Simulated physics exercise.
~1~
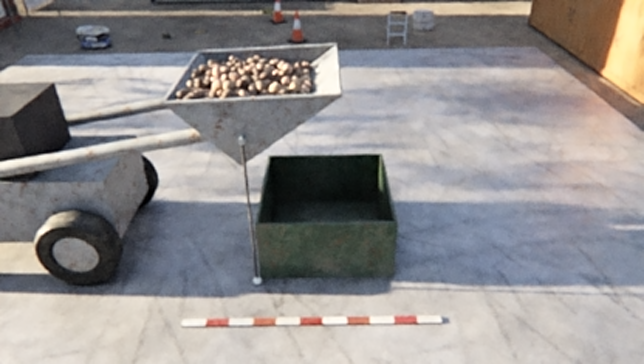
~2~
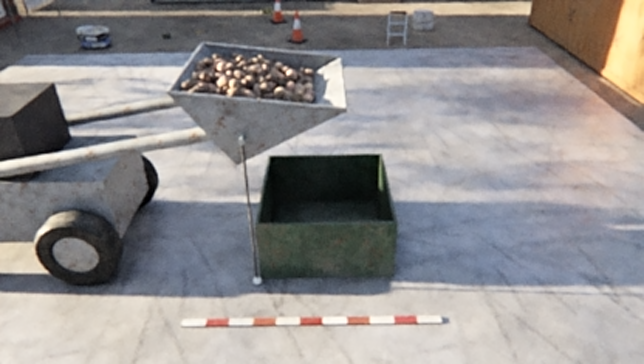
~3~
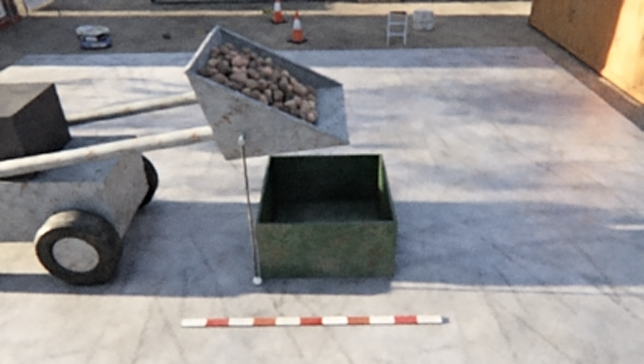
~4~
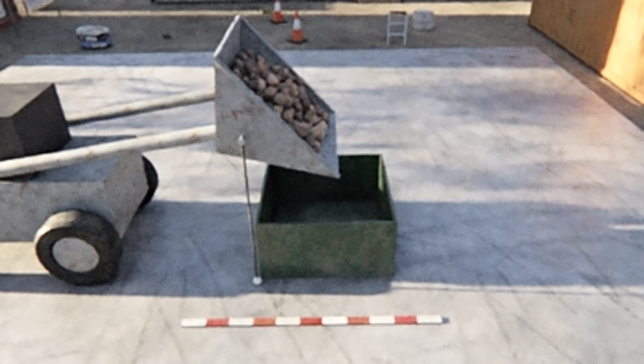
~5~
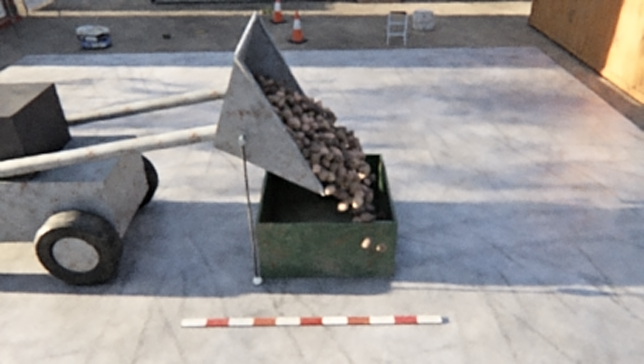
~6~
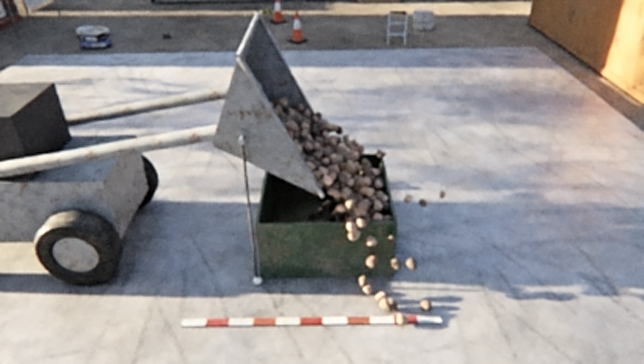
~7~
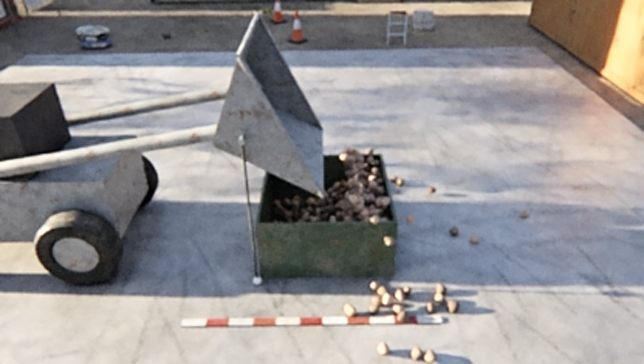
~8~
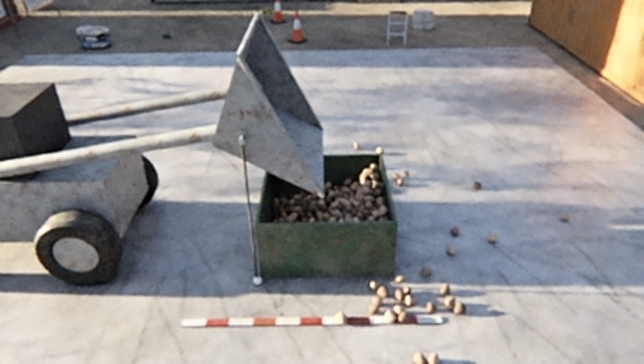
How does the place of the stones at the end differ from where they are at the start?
At the start the stones are heaped in the loader's raised metal bucket. By the end most of them lie in the green bin, with a few scattered on the paving in front of it and to its right.
A pale paved yard is seen from a raised, still viewpoint, with orange cones and a small ladder at the back. On the left, a grey wheeled loader holds up a metal bucket heaped with brownish stones, beside an open green bin and behind a red and white striped pole on the ground. The bucket tips steadily to the right, and the stones slide towards its lower edge. They then pour into the bin, while some tumble onto the paving in front and to the right. The bucket ends empty and still tilted, with most stones in the bin and a few scattered outside.
